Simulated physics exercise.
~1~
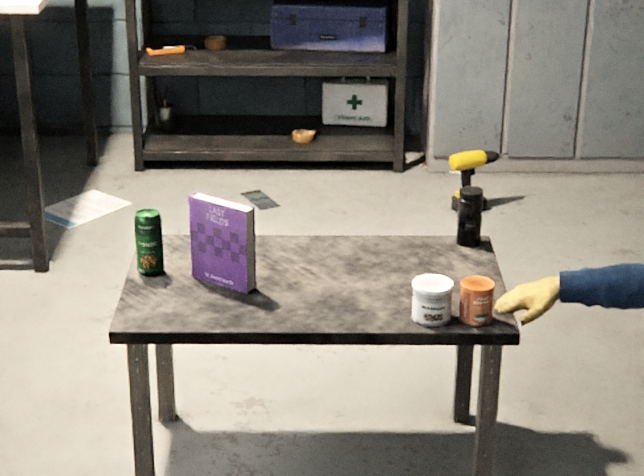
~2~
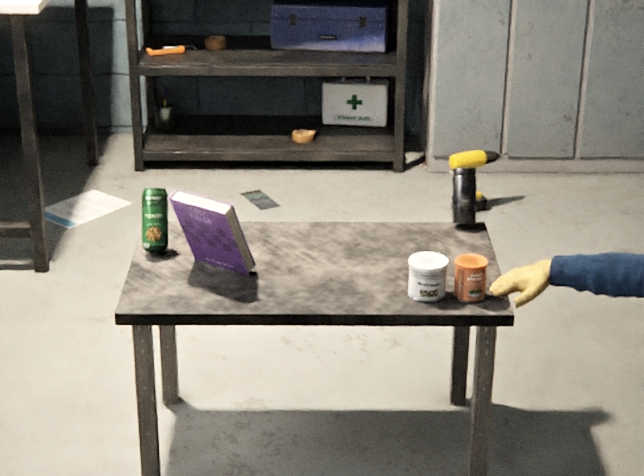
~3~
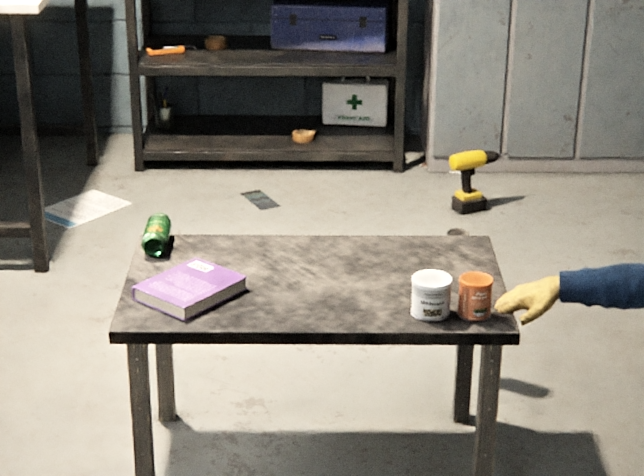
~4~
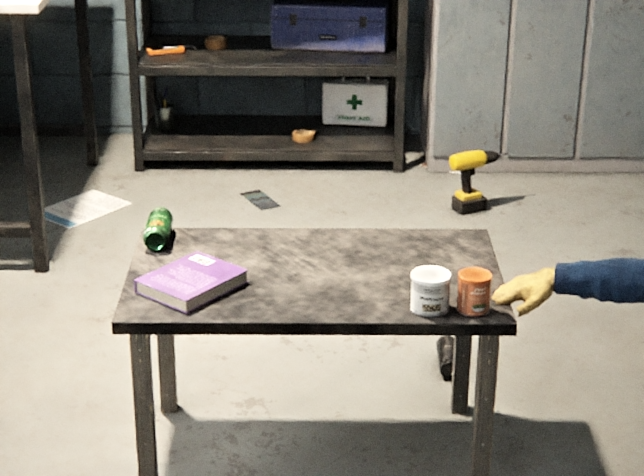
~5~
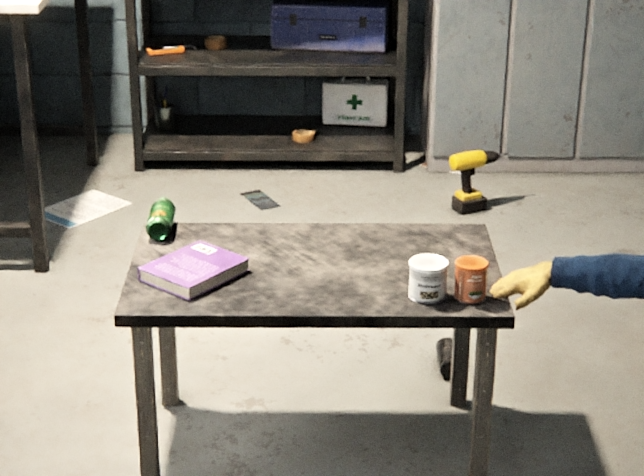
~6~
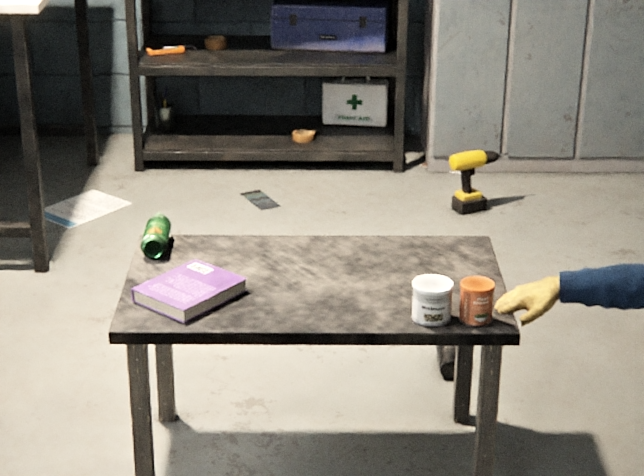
A gloved hand in a blue sleeve holds the right edge of a small dark table in a concrete-floored workshop, seen from the front and slightly above. On top are a green can and an upright purple book at left, a white tin and an orange tin at right, and a black jar near the far right corner. The table jerks away, and the book and jar tilt. The book falls flat, the can tips over, and the jar drops off the far edge. The table shifts back and forth again, ending with the jar on the floor and both tins upright.
